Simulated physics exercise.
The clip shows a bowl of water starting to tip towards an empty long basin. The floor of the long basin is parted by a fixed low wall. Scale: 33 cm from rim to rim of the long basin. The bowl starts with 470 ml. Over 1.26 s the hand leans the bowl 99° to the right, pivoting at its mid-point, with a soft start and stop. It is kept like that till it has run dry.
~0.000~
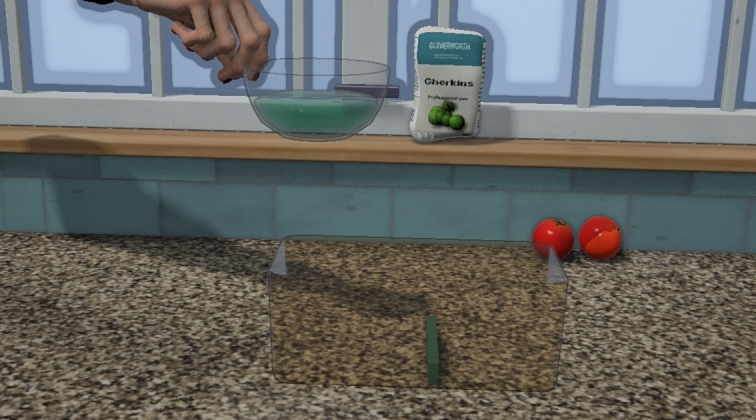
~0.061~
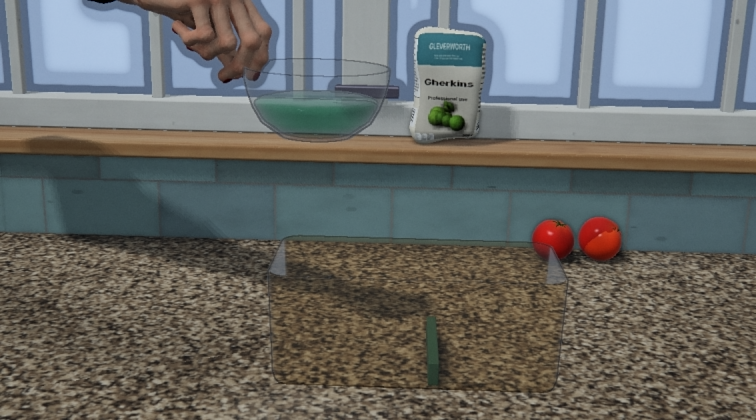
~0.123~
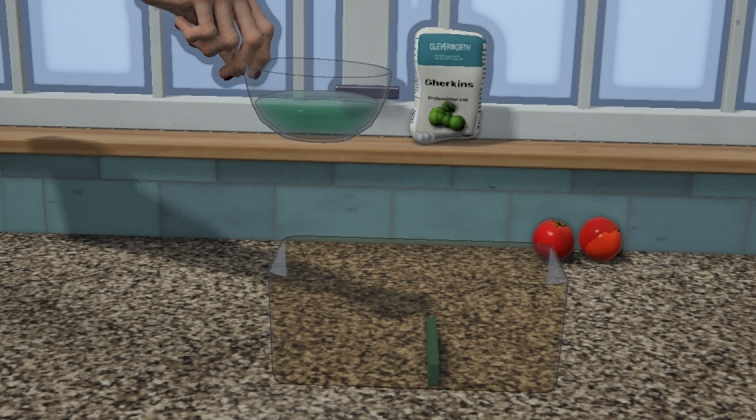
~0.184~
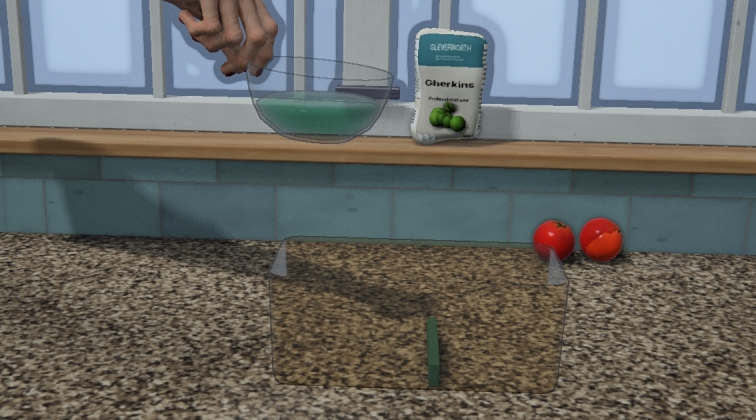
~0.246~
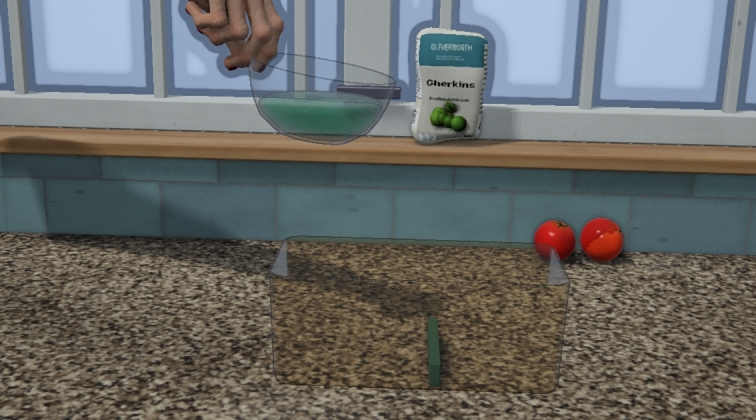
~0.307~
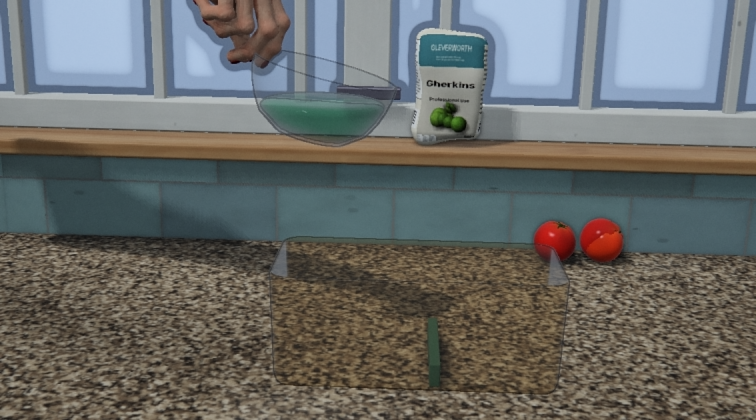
A glass bowl of green liquid, with a hand at its left rim, sits level at first, then leans gradually to the right above a clear long basin on a speckled countertop. The tilt grows more noticeable as the hand shifts with it, while the gherkins packet and two tomatoes stay still.
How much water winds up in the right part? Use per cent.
Roughly 54 per cent is past the wall.
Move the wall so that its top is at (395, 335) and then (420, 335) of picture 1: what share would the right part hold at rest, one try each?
First 90, then 70 per cent.
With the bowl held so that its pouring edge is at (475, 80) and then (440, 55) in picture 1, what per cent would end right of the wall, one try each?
In turn about 85 and 85 per cent.
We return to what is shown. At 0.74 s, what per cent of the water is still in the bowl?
Near 64 in a hundred.
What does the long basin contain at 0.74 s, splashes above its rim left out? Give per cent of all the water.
Near 4 in a hundred.
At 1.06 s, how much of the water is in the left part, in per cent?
Some 24 per cent.
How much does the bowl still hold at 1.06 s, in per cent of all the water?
Some 7 per cent.
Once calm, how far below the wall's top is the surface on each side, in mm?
Some 20 mm on the left and 16 mm on the right.
After 0.74 s the tilt is 63° and 64 per cent is still to pour, 4 is left of the wall and 0 right of it.
After 1.06 s the tilt is 93° and 7 per cent is still to pour, 24 is left of the wall and 51 right of it.
After 1.40 s the tilt is 99° and 0 per cent is still to pour, 46 is left of the wall and 54 right of it.
After 1.76 s the tilt is 99° and 0 per cent is still to pour, 45 is left of the wall and 54 right of it.
In the end 45 per cent lies left of the wall, 54 right of it and 1 outside.
